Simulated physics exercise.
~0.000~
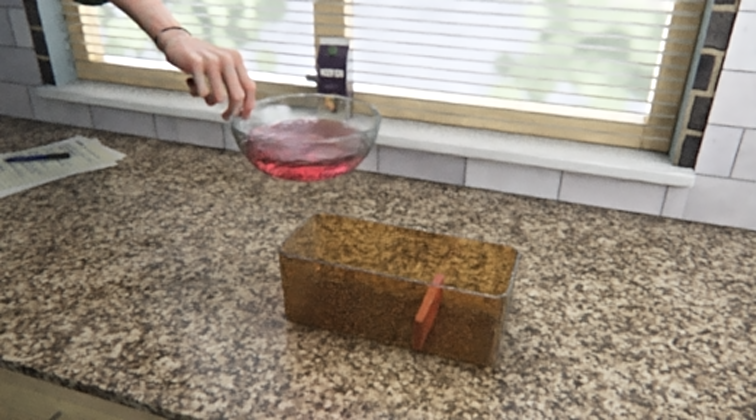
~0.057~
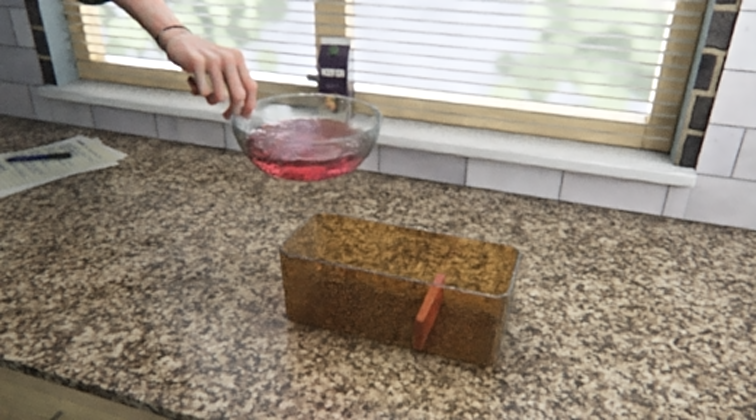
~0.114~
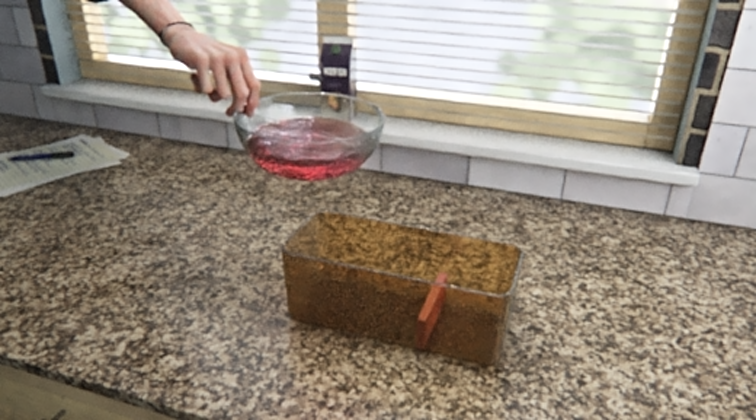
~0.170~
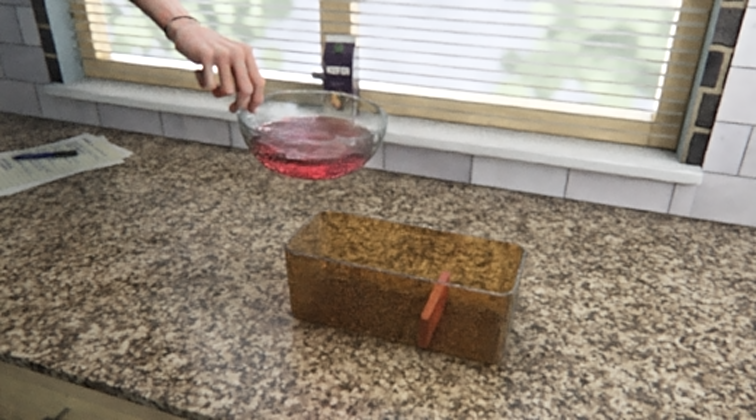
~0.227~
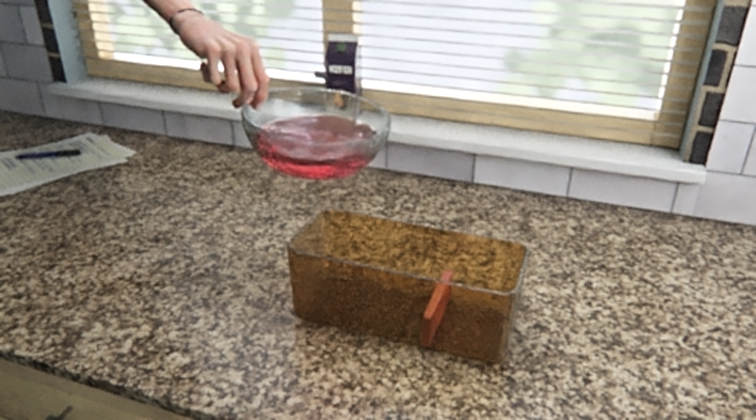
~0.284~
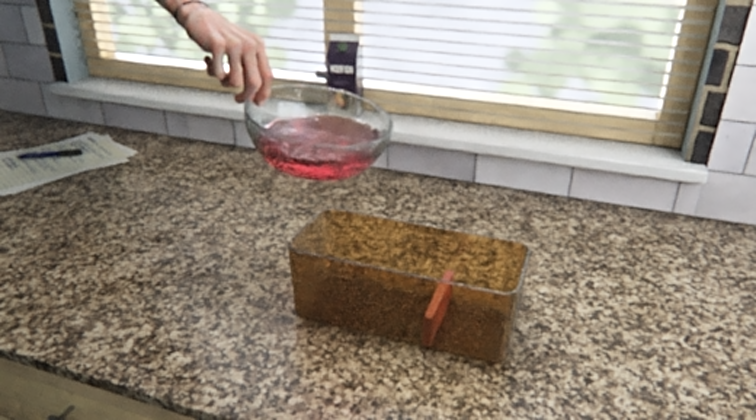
A speckled brown granite kitchen counter beneath a bright window with blinds is seen from slightly above. A hand at upper left holds a clear round bowl of pinkish-red liquid above an empty, amber-tinted long basin with an orange-red piece on its front, while papers and a pen lie at left and a dark carton stands behind. The bowl tilts slightly and slowly to the right, its liquid rippling gently, as the view shifts very slightly.
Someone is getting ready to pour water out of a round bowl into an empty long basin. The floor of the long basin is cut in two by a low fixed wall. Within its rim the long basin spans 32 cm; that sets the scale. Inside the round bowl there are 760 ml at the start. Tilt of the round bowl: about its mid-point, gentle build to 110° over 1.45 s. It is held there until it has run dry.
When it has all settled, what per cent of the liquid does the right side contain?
The right side contains about 3 per cent.
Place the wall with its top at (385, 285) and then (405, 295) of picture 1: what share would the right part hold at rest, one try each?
It comes to 75 per cent, and then 50 per cent.
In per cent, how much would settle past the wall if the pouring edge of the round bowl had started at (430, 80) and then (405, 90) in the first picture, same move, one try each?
Try 1: Approx. 75 %; try 2: Approx. 60 %.
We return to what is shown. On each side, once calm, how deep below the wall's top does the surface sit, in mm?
About 20 mm left, about 46 mm right.
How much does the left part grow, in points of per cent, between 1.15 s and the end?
Around 4 per cent.
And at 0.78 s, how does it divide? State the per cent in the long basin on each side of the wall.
Lab note: Left near 18 %, right near 0.
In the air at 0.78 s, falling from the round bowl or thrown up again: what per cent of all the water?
Around 32 in a hundred.
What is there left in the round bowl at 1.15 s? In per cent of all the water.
I reckon near 1 per cent still sits there.
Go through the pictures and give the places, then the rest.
The first picture shows tilt 0°; pouring edge (376, 126); surface from (252, 129) to (370, 146); the long basin's rim runs from (295, 231) to (514, 273); the wall's top is at (430, 297).
The second picture shows tilt 0°; pouring edge (377, 127); surface from (253, 129) to (371, 146).
The third picture shows tilt 2°; pouring edge (380, 127); surface from (256, 127) to (373, 146).
The fourth picture shows tilt 4°; pouring edge (383, 129); surface from (259, 126) to (376, 146).
The fifth picture shows tilt 7°; pouring edge (386, 132); surface from (263, 124) to (381, 145).
The sixth picture shows tilt 10°; pouring edge (388, 136); surface from (266, 124) to (383, 145).
Then, 0.78 s in, the tilt is 62° and 50 per cent is still to pour, 19 is left of the wall and 0 right of it.
Then, 1.15 s in, the tilt is 99° and 1 per cent is still to pour, 92 is left of the wall and 3 right of it.
Then, 1.53 s in, the tilt is 110° and 0 per cent is still to pour, 96 is left of the wall and 3 right of it.
Then, 1.95 s in, the tilt is 110° and 0 per cent is still to pour, 96 is left of the wall and 3 right of it.
Finally, 96 per cent lies left of the wall, 3 right of it and 1 outside.
